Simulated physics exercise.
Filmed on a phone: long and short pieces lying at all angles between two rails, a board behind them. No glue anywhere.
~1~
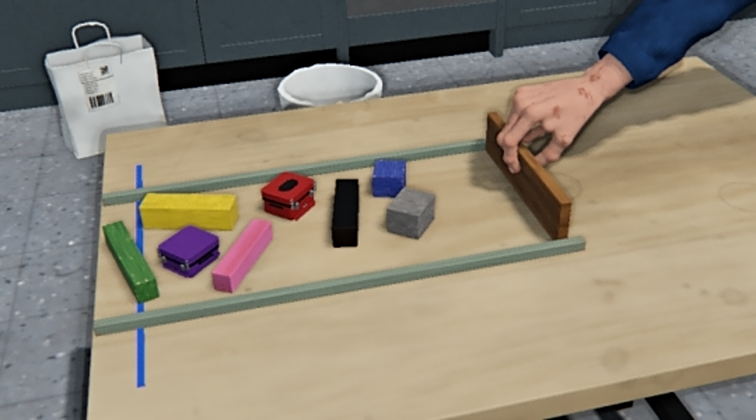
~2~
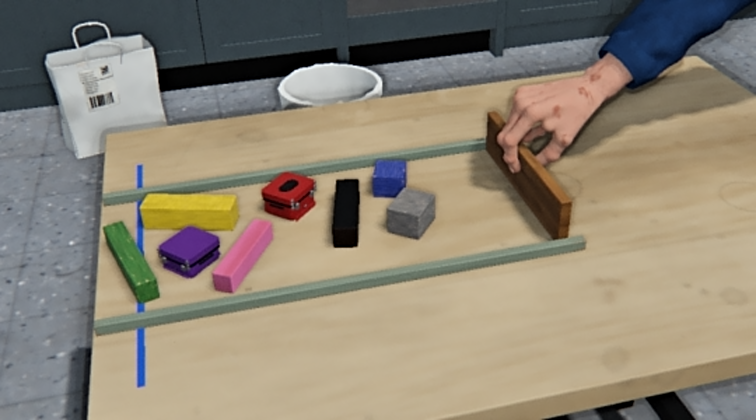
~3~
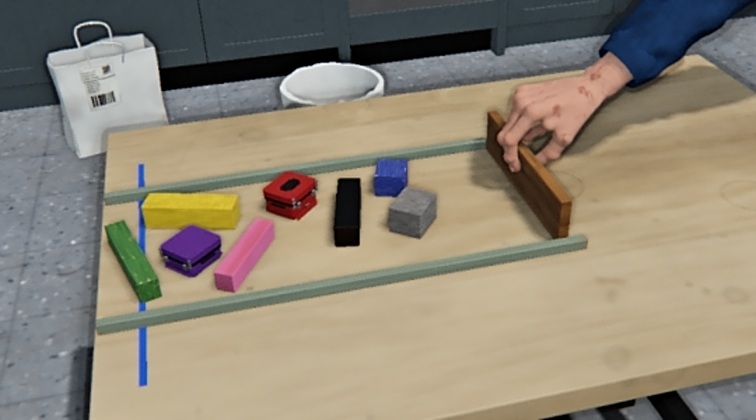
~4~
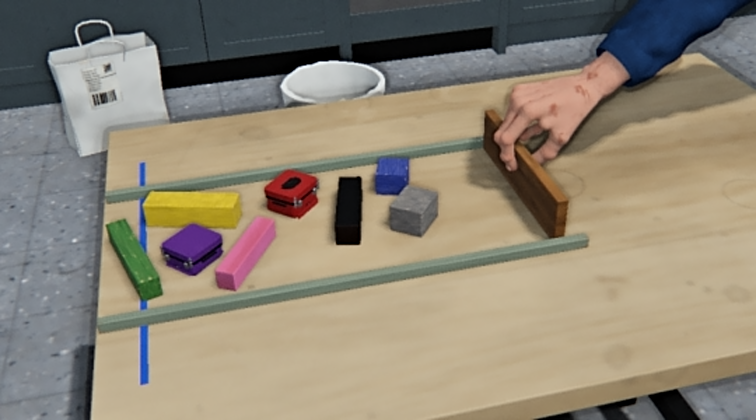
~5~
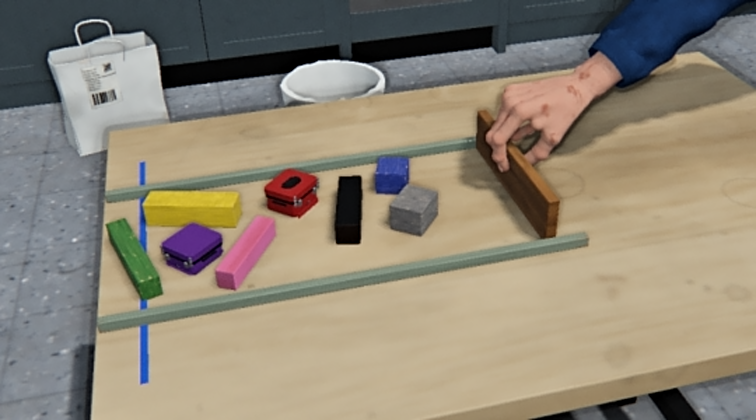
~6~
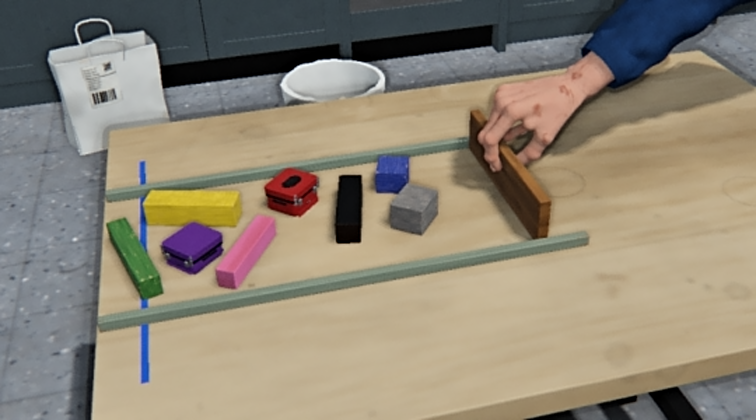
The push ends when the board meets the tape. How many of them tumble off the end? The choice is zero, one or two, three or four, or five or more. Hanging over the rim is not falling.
The number that fall off is five or more.
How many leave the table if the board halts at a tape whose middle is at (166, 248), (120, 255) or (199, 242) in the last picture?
Try by try, 5, 6 and 3.
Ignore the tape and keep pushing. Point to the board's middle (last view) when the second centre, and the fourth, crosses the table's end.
About (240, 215), then (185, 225).
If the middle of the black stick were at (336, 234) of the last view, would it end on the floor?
From there it tumbles off.
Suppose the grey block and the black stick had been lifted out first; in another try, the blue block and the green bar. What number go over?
First 4, then 2.
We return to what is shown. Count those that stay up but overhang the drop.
It comes to 0.
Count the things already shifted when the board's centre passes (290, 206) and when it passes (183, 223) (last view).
The counts are 7 and 8.
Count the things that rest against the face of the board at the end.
In contact: 2.
Early on, none off yet; green bar at rest near (134, 257); purple case at rest near (194, 250); yellow bar at rest near (193, 209).
A while later, none off yet; green bar at rest near (134, 257); purple case at rest near (192, 250); yellow bar travelled a little near (158, 214).
Further along, two off so far; green bar in the air near (78, 365); purple case travelled well along near (107, 257); yellow bar in the air near (89, 329).
Finally, the number that fall off is five or more; lost, black stick, red case, pink stick, yellow bar, purple case and green bar.
